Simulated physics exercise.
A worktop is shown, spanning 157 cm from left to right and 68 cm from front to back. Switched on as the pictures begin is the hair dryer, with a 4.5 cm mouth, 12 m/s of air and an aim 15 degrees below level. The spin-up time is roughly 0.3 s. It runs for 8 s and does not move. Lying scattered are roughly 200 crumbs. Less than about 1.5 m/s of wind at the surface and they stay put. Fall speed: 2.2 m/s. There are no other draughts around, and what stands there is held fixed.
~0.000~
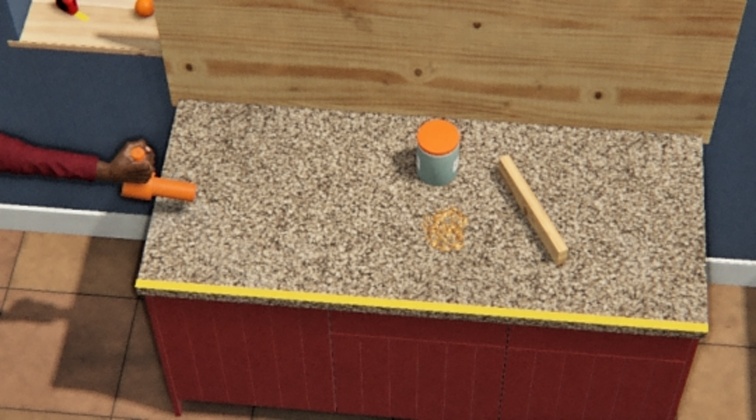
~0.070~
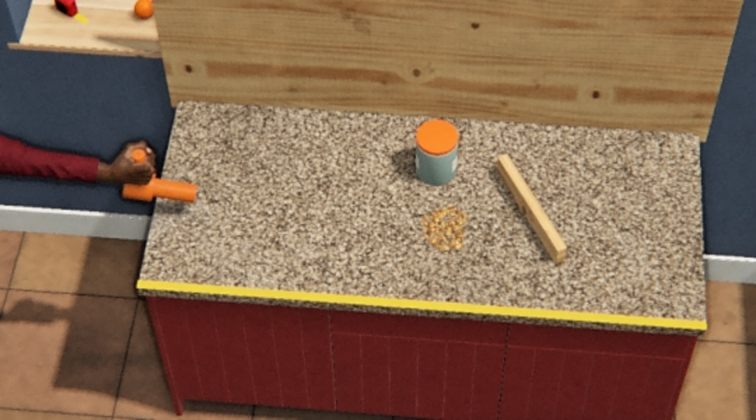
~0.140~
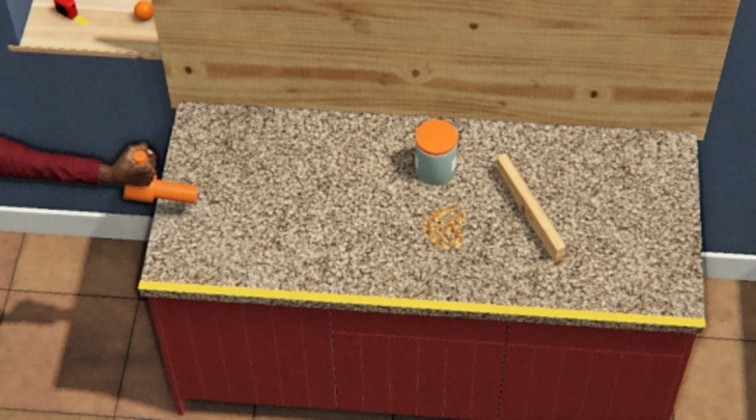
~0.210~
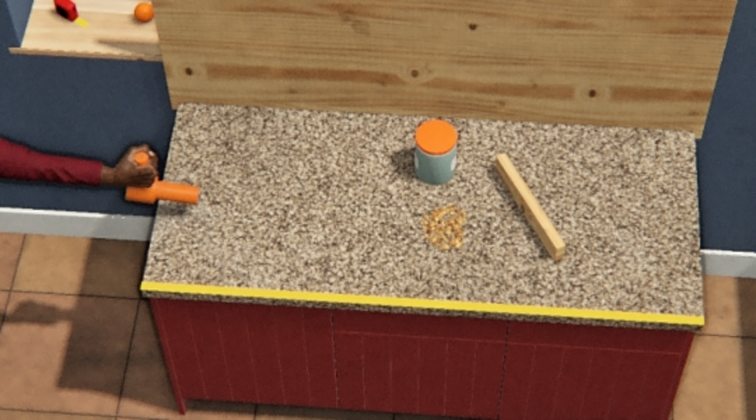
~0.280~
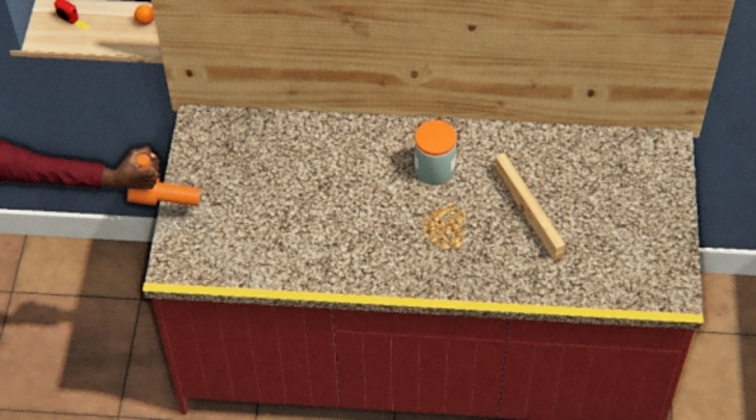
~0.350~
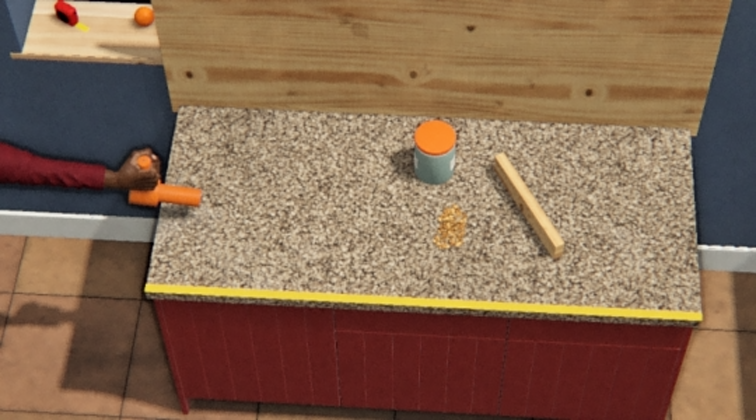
A loose ring of small orange crumbs lies still on a speckled worktop, beside a lidded jar and a wooden board, while a hand at the left holds an orange hair dryer pointed across the surface. At the very end, some crumbs shift slightly right, and the ring becomes a narrower cluster.
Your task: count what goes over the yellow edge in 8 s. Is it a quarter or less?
I suspect that edge gives up more than a quarter.
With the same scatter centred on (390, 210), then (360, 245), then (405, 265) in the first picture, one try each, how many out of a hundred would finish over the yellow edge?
It goes 40 %, then 50 %, then 50 %.
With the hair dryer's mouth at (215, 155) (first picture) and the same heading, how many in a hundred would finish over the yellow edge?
Outcome: Some 50 in a hundred.
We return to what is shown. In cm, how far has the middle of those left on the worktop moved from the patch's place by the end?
The middle ends up about 30 cm from the start.
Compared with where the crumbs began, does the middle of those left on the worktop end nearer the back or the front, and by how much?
Drift: Forward direction, about 5 cm.
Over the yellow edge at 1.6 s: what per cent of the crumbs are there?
About 30 per cent.
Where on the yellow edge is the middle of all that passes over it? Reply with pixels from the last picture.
At roughly pixel (661, 319).
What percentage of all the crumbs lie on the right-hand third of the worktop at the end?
Share at the end: Close to 30 %.
After 1.6 s the count stands so, 28 % are over the yellow edge; the middle of those still in play is near (537, 235).
After 2.6 s the count stands so, 33 % are over the yellow edge; the middle of those still in play is near (537, 235).
After 4.4 s the count stands so, 38 % are over the yellow edge; the middle of those still in play is near (537, 235).
After 8.0 s, at the end, 40 % are over the yellow edge; the middle of those still in play is near (539, 249).
